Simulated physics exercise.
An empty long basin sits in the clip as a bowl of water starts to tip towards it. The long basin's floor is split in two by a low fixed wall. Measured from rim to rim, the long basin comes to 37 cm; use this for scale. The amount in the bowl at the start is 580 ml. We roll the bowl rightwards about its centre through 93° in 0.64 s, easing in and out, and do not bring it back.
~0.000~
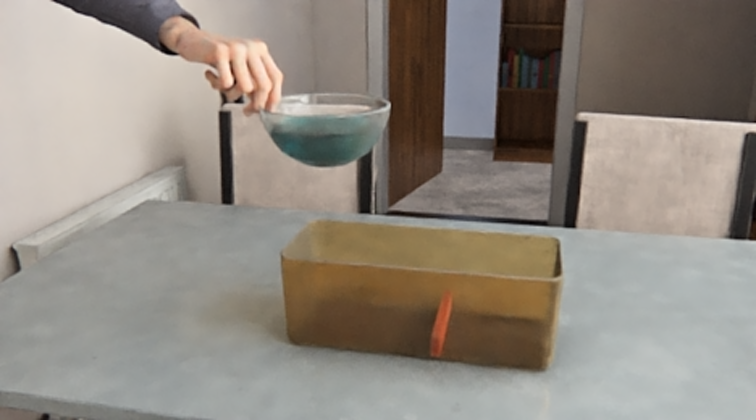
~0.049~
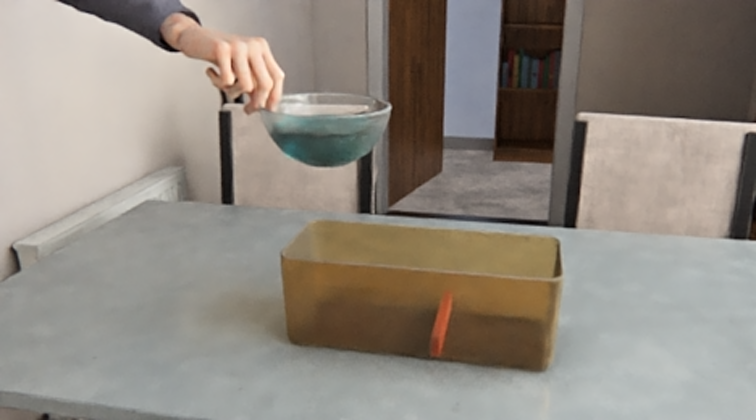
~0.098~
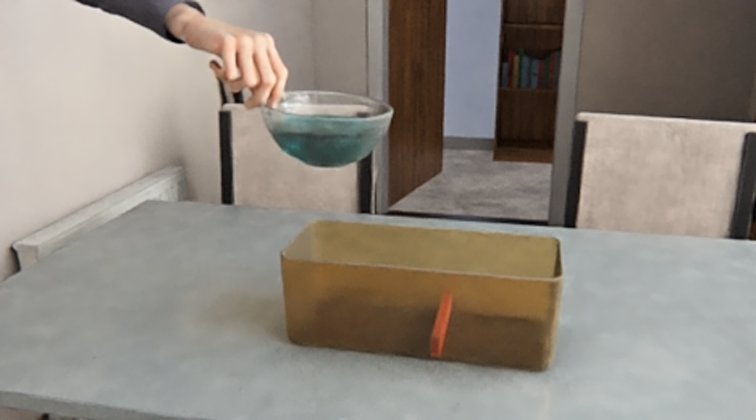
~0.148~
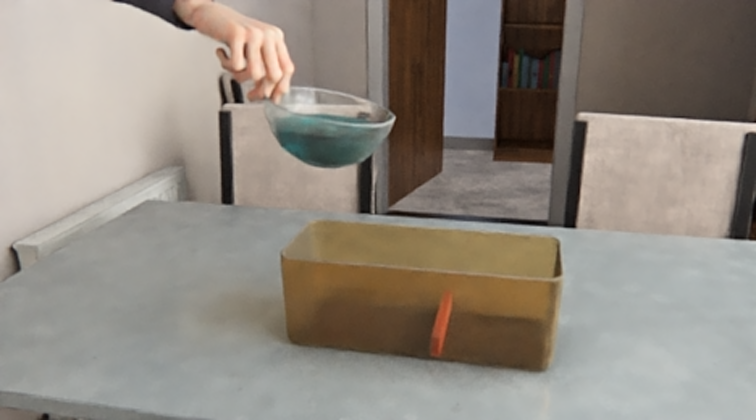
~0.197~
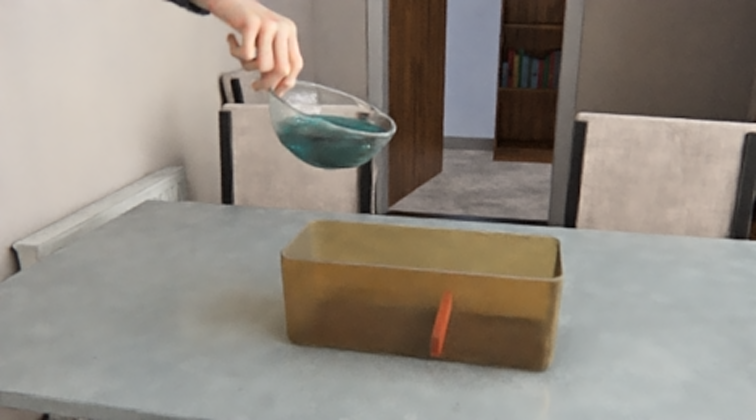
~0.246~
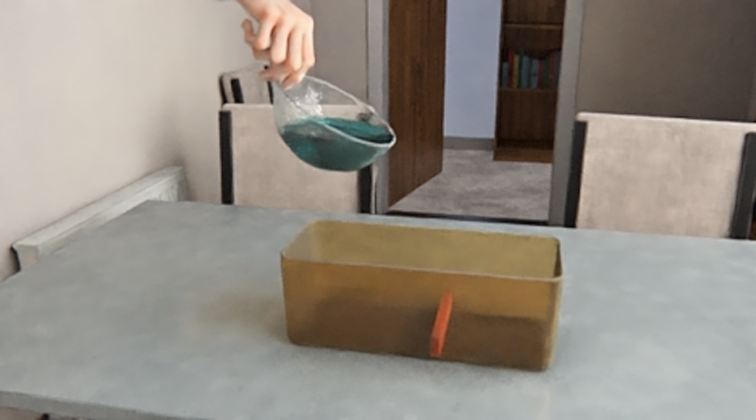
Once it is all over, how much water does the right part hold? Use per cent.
The right part holds about 24 per cent.
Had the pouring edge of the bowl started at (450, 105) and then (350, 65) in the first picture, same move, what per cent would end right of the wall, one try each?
Result: 75 per cent, then 20 per cent.
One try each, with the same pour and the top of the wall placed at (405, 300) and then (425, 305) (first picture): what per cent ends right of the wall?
Respectively 75 and 50 %.
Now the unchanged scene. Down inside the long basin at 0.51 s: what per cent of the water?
30 %, roughly.
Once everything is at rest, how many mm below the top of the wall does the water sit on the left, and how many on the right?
Left roughly 16 mm; right roughly 24 mm.
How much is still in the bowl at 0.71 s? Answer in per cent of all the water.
I reckon near 1 per cent still sits there.
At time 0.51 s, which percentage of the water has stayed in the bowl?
I'd put it near 20 percent.
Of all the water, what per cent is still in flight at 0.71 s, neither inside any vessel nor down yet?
About 6 per cent.
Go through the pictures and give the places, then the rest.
It leans 0°; its right rim is at (388, 108); the water meets the walls at (274, 122) and (382, 127); the long basin's rim runs from (296, 238) to (561, 258); the wall's top is at (442, 313), in the first picture.
It leans 1°; its right rim is at (389, 110); the water meets the walls at (274, 122) and (382, 128), in the second picture.
It leans 5°; its right rim is at (390, 114); the water meets the walls at (275, 121) and (383, 130), in the third picture.
It leans 12°; its right rim is at (392, 122); the water meets the walls at (277, 118) and (385, 132), in the fourth picture.
It leans 20°; its right rim is at (393, 132); the water meets the walls at (281, 119) and (389, 135), in the fifth picture.
It leans 30°; its right rim is at (392, 144); the water meets the walls at (285, 122) and (394, 137), in the sixth picture.
Then, 0.51 s in, the tilt is 84° and 20 per cent is still to pour, 26 is left of the wall and 3 right of it.
Then, 0.71 s in, the tilt is 93° and 1 per cent is still to pour, 73 is left of the wall and 21 right of it.
Then, 0.92 s in, the tilt is 93° and 0 per cent is still to pour, 74 is left of the wall and 24 right of it.
Then, 1.14 s in, the tilt is 93° and 0 per cent is still to pour, 74 is left of the wall and 24 right of it.
Finally, 74 per cent lies left of the wall, 24 right of it and 2 outside.
